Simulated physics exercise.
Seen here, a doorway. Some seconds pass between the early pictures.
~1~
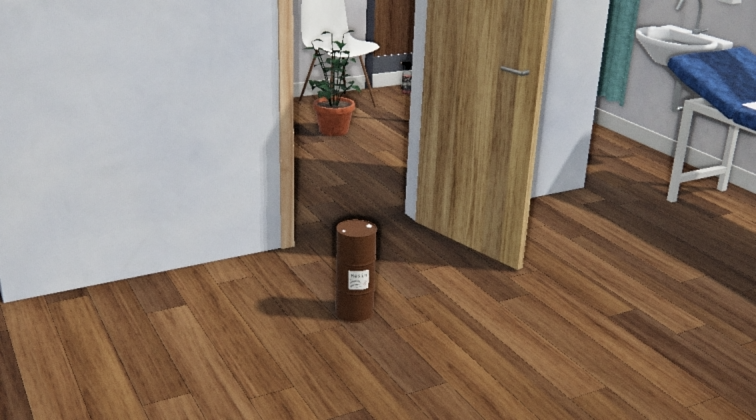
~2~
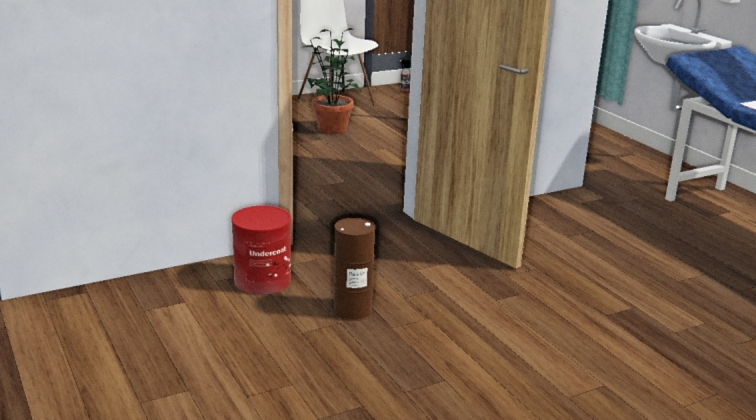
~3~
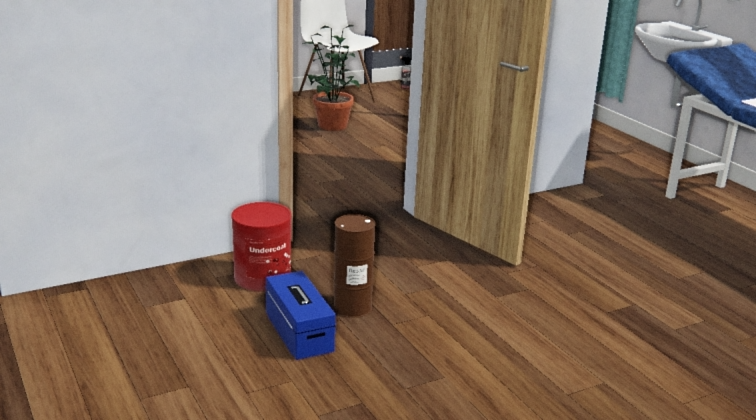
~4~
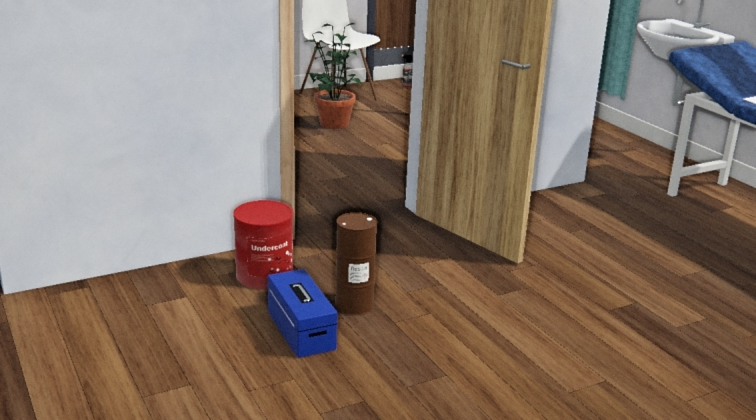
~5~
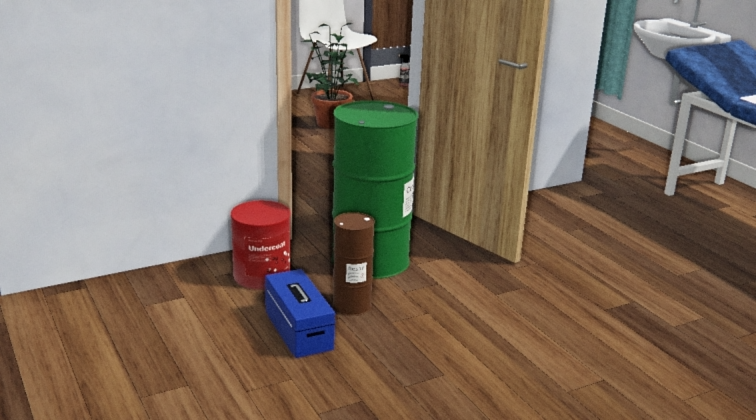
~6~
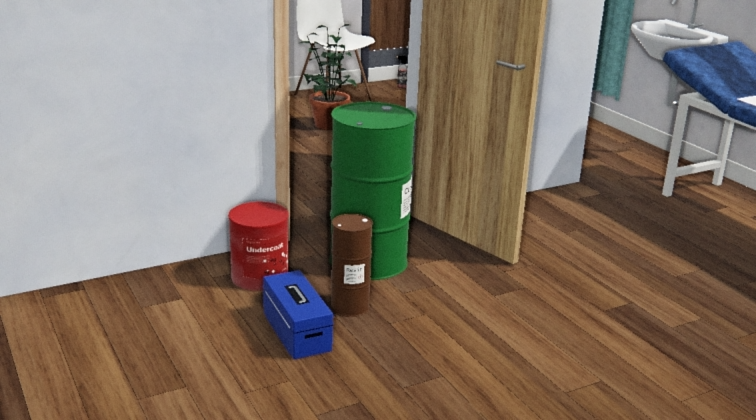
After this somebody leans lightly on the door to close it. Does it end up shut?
It stops short.
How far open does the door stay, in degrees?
Some 55° open.
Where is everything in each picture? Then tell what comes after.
The first picture shows door wide open and still; brown canister (356, 271).
The second picture shows door wide open and still; brown canister (354, 269).
The third picture shows door wide open and still; red pail (262, 246); blue toolbox (299, 314).
The fourth picture shows door wide open and still; brown canister (356, 264); red pail (264, 244).
The fifth picture shows door wide open and still; blue toolbox (299, 312); brown canister (353, 264).
The sixth picture shows door wide open and still; green drum (371, 191); red pail (259, 246).
Then, 0.50 s after the last picture, door at 84°.
Then, 0.70 s after the last picture, door at 68°.
At rest, door at 57°; all 4 in place. Seen from the same camera at the end, green drum near (368, 190).
